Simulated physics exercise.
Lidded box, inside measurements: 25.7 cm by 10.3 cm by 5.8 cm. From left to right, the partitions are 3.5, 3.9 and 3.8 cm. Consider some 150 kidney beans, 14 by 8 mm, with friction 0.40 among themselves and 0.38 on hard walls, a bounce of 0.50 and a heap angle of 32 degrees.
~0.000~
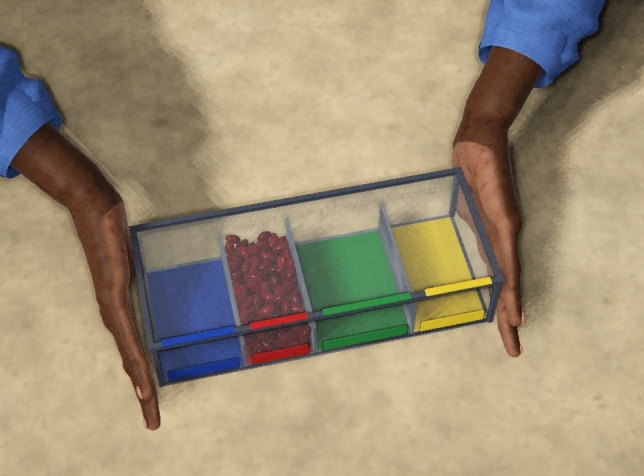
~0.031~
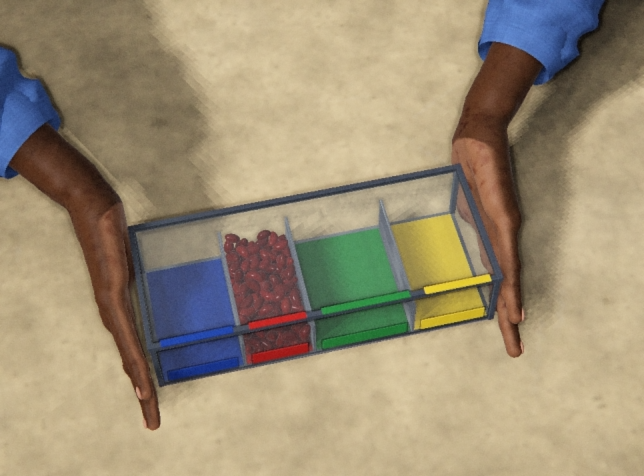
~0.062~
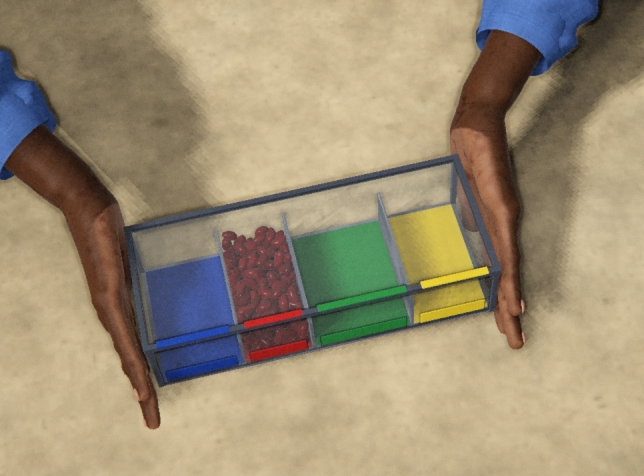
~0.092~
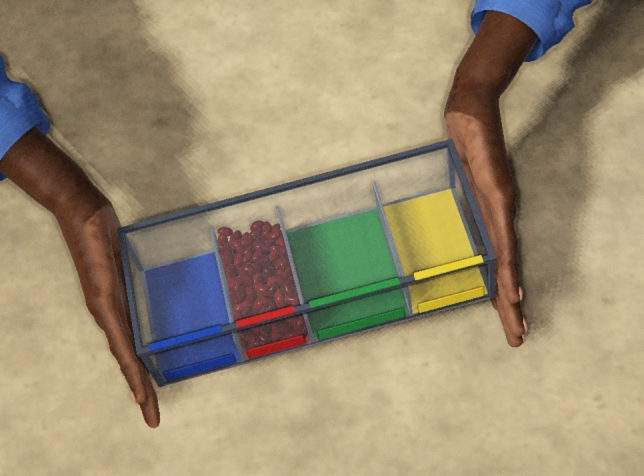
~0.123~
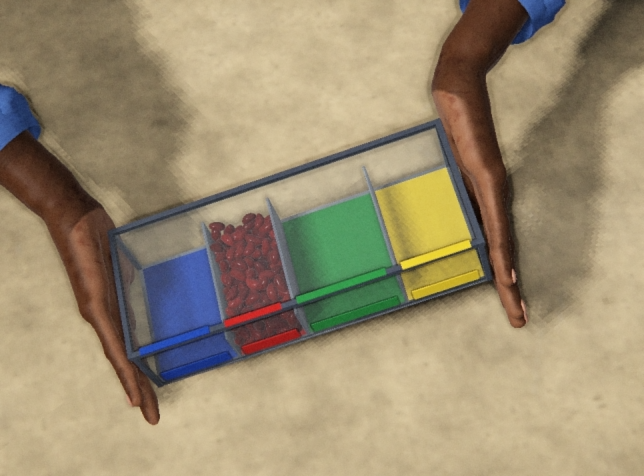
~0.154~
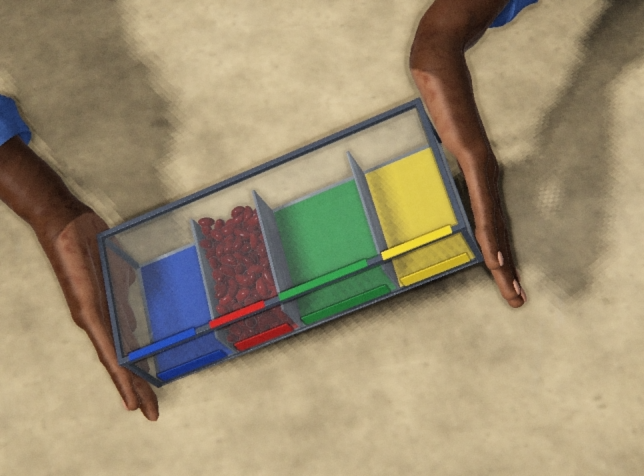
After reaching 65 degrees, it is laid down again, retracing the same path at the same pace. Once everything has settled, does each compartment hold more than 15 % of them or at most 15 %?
Red: More than 15 %; blue: More than 15 %; green: At most 15 %; yellow: At most 15 %.
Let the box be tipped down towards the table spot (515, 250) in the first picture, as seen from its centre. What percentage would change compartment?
I'd estimate about 35 %.
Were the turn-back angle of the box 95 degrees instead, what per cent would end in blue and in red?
Then blue would hold 65 percent and red 35 percent.
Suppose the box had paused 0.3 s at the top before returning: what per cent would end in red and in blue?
That would leave red with 70 percent and blue with 30 percent.
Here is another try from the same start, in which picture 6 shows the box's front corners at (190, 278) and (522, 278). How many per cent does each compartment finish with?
Per cent by compartment: Red 65, blue 0, green 30, yellow 5.
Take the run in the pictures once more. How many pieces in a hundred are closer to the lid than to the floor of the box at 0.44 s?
Estimate: Near 40 per cent.
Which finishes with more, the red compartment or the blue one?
Go with red, that one ends with more.
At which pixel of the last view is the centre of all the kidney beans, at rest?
Roughly pixel (248, 315).
Then, at 0.44 s, tilt 63 degrees; red 85 %, blue 15 %.
After 0.63 s, tilt 23 degrees; red 65 %, blue 35 %.
After 0.94 s, tilt 0 degrees; red 65 %, blue 35 %.
By 1.4 s all is still; red 65 %, blue 35 %, green 0 %, yellow 0 %.
